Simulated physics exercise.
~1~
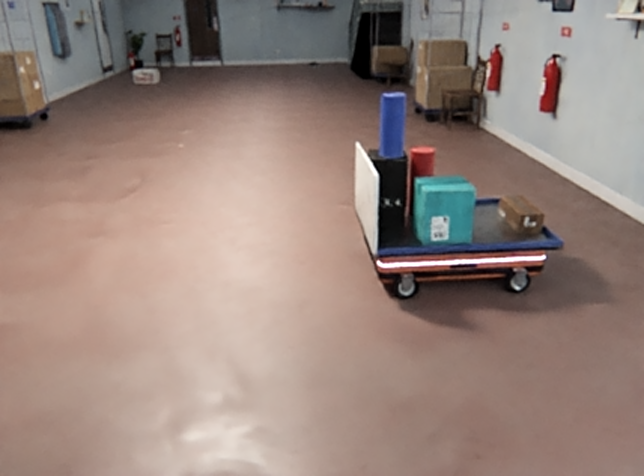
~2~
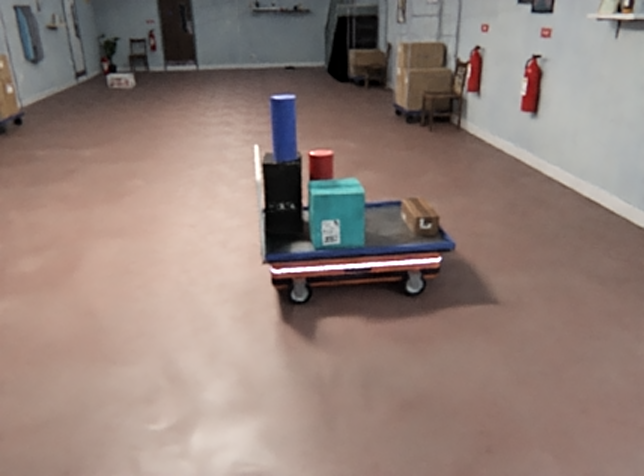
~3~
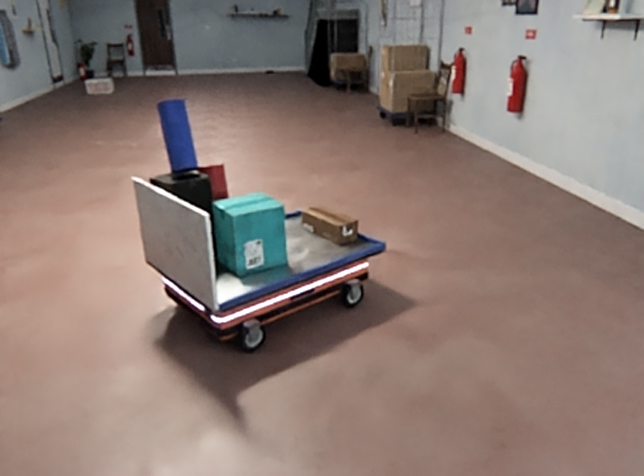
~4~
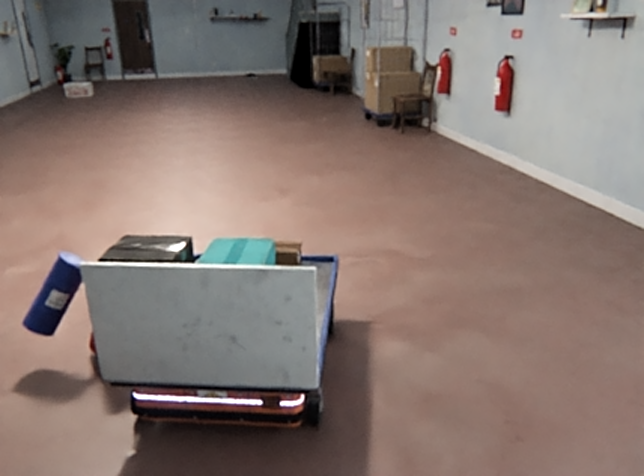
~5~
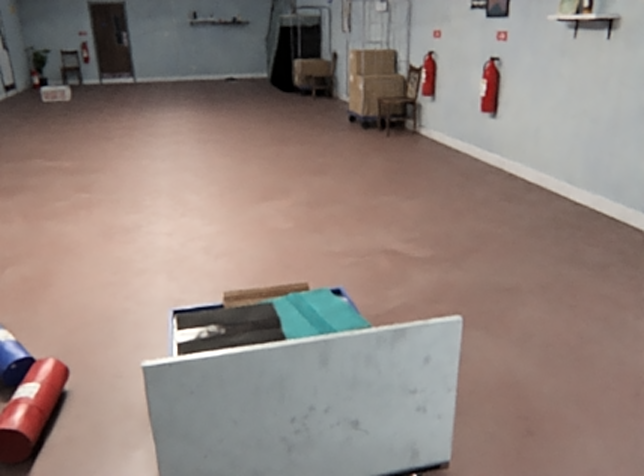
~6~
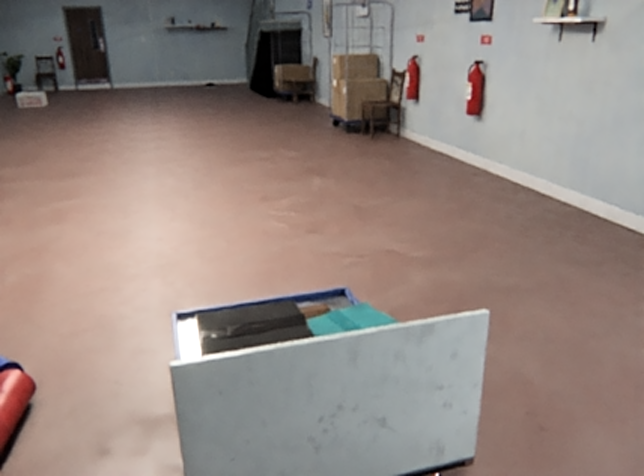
At the start, a low cart with a tall board at its left end rolls left across a reddish floor, carrying a black box, a turquoise box, a brown parcel, a red canister and a blue canister. The cart then swings round toward the viewer, and both canisters lean. As the board comes to face the viewer, they tip over the left side, the blue one in plain view. The cart comes closer while they lie on the floor at left. It ends in the foreground, the boxes and parcel still aboard behind the board.
